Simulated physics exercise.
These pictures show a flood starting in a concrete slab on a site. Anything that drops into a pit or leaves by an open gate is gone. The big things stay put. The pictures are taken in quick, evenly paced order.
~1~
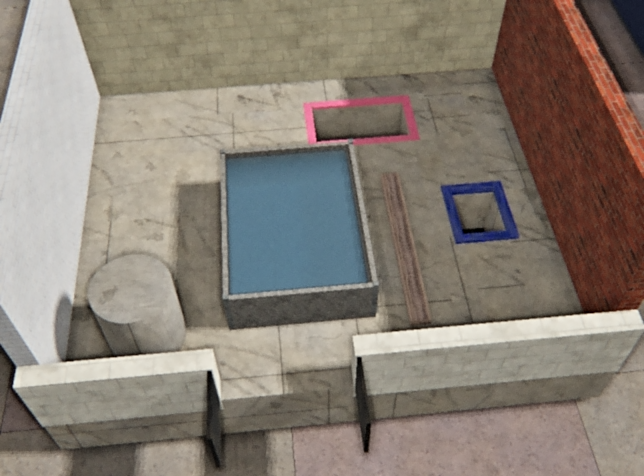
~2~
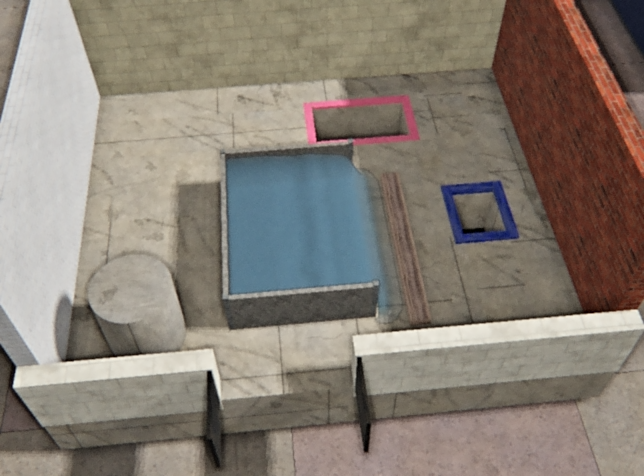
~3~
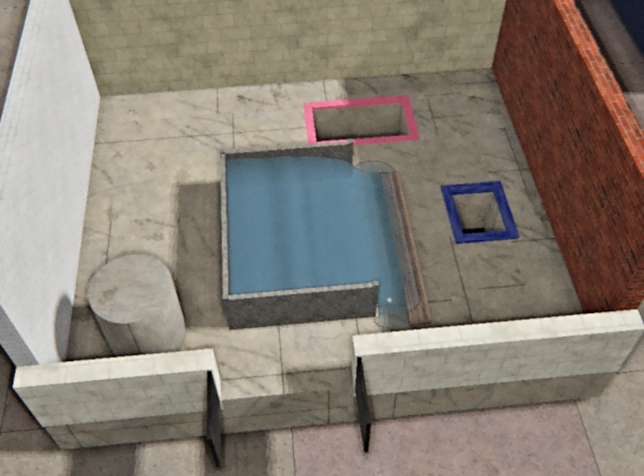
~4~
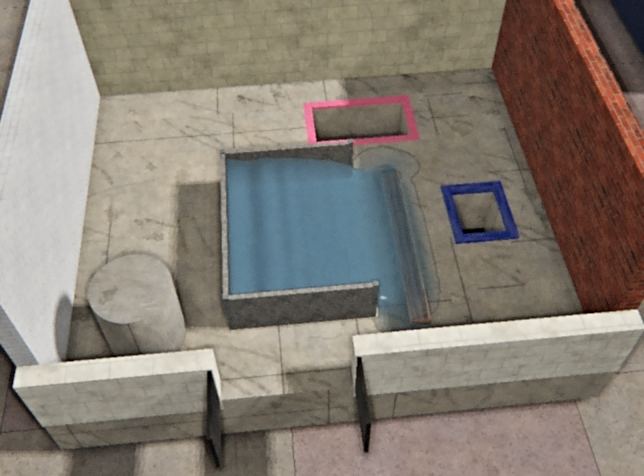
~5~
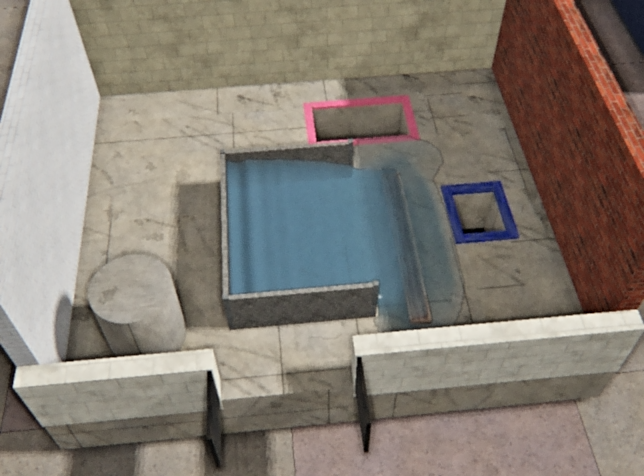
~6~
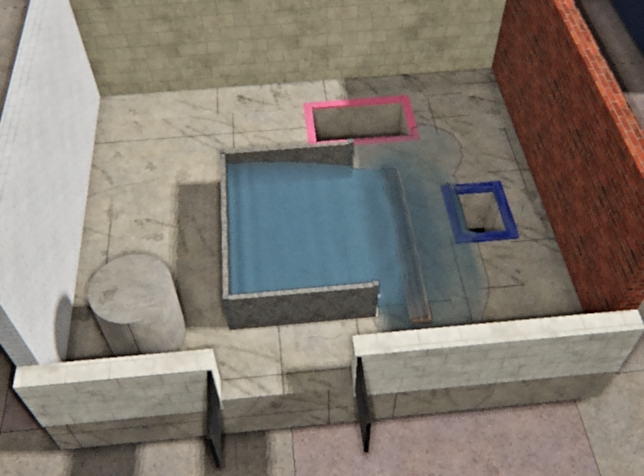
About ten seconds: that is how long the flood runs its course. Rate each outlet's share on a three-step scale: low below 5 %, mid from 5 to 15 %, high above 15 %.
Scale: Gate - low, pink pit - high, blue pit - high.
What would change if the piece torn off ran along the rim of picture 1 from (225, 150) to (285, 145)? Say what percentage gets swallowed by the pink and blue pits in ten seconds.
Pink 20 %, blue 0 %.
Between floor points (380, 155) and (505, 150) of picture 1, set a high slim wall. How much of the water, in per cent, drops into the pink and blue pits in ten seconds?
Pink 14 %, blue 30 %.
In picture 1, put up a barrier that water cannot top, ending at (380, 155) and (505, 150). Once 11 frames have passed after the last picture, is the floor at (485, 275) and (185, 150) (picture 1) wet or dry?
Submerged, then spared.
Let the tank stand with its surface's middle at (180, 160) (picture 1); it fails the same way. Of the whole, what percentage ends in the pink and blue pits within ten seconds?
Shares - pink: 40 in a hundred, blue: 8 in a hundred.
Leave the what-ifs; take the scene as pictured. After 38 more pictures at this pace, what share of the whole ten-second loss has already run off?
Approximately 75 %.
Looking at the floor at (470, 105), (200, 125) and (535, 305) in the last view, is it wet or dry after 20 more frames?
Taking them in the order given: Swamped, then spared, then swamped.
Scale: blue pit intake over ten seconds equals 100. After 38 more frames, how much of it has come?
I'd put it at about 95 per cent.
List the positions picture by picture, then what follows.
The open tank at (294, 218) is whole and still, in the first frame.
The front is at (381, 320), out from the gap at (359, 230), in the second frame.
The front is at (407, 326), out from the gap at (359, 232), in the third frame.
The front is at a hidden place, out from the gap at (359, 233), in the fourth frame.
The front is at (416, 143), out from the gap at (359, 233), in the fifth frame.
Water pours out at (359, 234) and has run to (429, 130), in the sixth frame.
A moment on, water covers 35 % of the floor; the gate 0 %, the pink pit 1 %, the blue pit 5 %.
Next, water covers 45 % of the floor; the gate 0 %, the pink pit 4 %, the blue pit 10 %.
Then, water covers 50 % of the floor; the gate 0 %, the pink pit 7 %, the blue pit 13 %.
Later, water covers 65 % of the floor; the gate 1 %, the pink pit 18 %, the blue pit 16 %.
In the end, water covers 85 % of the floor; the gate 2 %, the pink pit 28 %, the blue pit 17 %.
